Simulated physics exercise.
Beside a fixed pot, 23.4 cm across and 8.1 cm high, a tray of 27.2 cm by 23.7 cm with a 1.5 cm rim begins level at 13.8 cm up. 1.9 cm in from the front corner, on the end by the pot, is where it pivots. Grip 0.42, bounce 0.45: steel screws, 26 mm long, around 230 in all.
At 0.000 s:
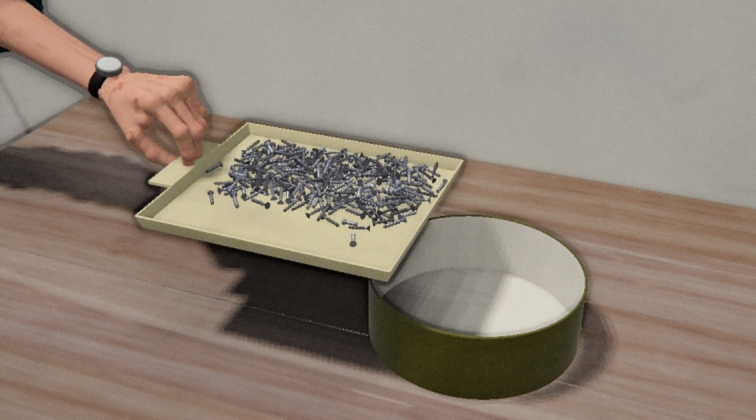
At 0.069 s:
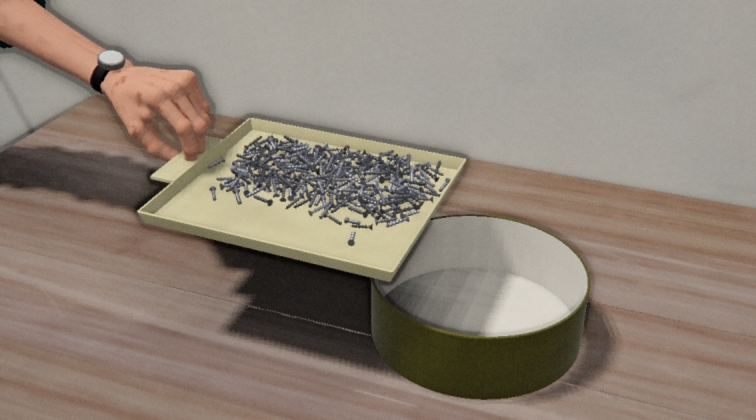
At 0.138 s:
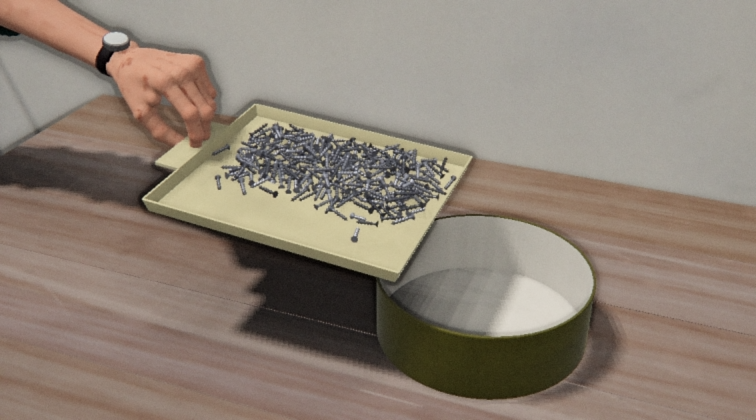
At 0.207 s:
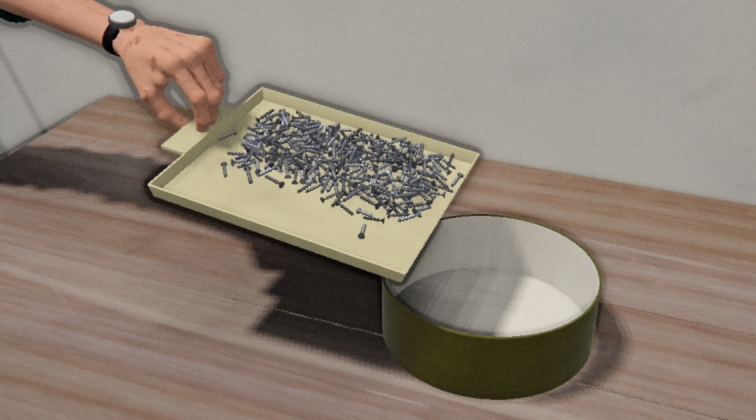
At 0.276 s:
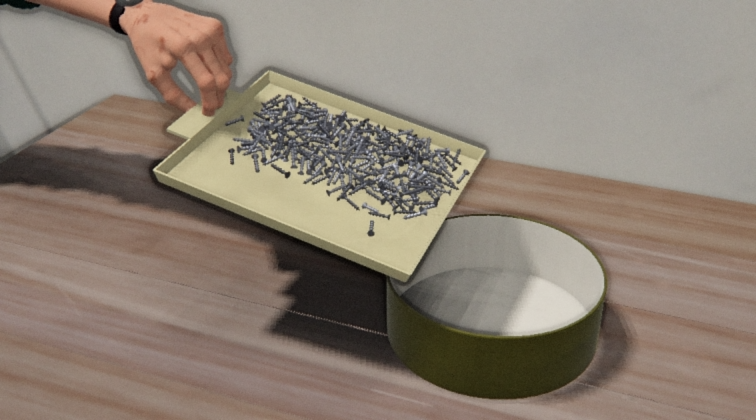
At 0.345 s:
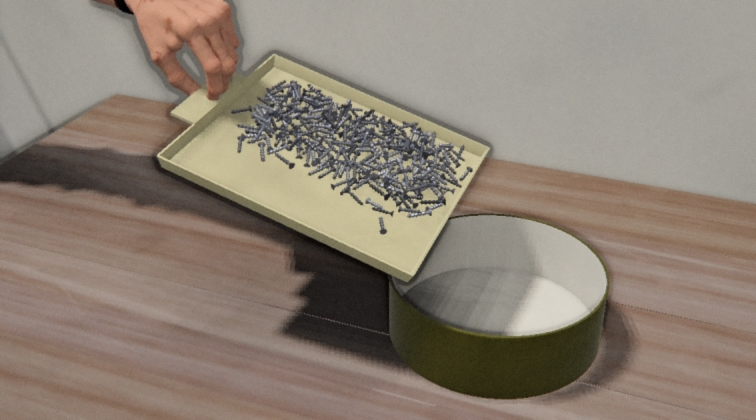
The clip opens on a hand holding the left end of a pale yellow tray of small steel screws, nearly level beside an olive-green pot. The hand rises, lifting that end so the tray slopes down to the right toward the pot, while the screws shift slightly and remain on the tray.
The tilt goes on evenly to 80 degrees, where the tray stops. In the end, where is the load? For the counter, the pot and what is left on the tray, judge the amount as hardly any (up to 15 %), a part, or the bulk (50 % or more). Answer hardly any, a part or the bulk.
Counter: A part; pot: The bulk; tray: Hardly any.
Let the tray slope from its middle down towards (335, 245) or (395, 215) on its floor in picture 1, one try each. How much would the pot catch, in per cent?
The share comes to roughly 5 in a hundred, then roughly 100 in a hundred.
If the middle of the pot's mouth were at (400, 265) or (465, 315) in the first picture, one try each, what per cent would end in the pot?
First try about 65 per cent, second try about 90 per cent.
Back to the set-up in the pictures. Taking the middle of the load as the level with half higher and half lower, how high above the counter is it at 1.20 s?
Around 12 cm up.
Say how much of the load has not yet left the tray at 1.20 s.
Of the load, some 45 percent.
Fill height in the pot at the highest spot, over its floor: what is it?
Roughly 2.5 cm up.
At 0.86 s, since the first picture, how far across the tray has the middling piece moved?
Roughly 10 cm.
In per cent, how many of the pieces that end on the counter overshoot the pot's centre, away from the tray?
Some 50 per cent.
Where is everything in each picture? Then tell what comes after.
In the first picture, tray tilt 0 degrees, front corners at (141, 215) and (387, 268); middle of the pieces at (331, 175); pot at (477, 270).
In the second picture, tray tilt 1 degrees, front corners at (143, 210) and (390, 268); middle of the pieces at (333, 172).
In the third picture, tray tilt 5 degrees, front corners at (148, 198) and (396, 269), lowest corner right front; middle of the pieces at (339, 165).
In the fourth picture, tray tilt 9 degrees, front corners at (154, 184) and (402, 270), lowest corner right front; middle of the pieces at (346, 156).
In the fifth picture, tray tilt 13 degrees, front corners at (160, 169) and (408, 270), lowest corner right front; middle of the pieces at (353, 148).
In the sixth picture, tray tilt 17 degrees, front corners at (163, 155) and (411, 271), lowest corner right front; middle of the pieces at (358, 140); pot at (497, 269). The tray's pace is about 60 degrees a second.
Then, at 0.86 s, tilt 47 degrees; the tray holds 100 %, the pot 0 %.
After 1.20 s, tilt 67 degrees; the tray holds 45 %, the pot 35 %.
After 1.63 s, tilt 80 degrees; the tray holds 15 %, the pot 60 %.
At rest (2.6 s), counter 25 %, pot 75 %, tray 0 %.
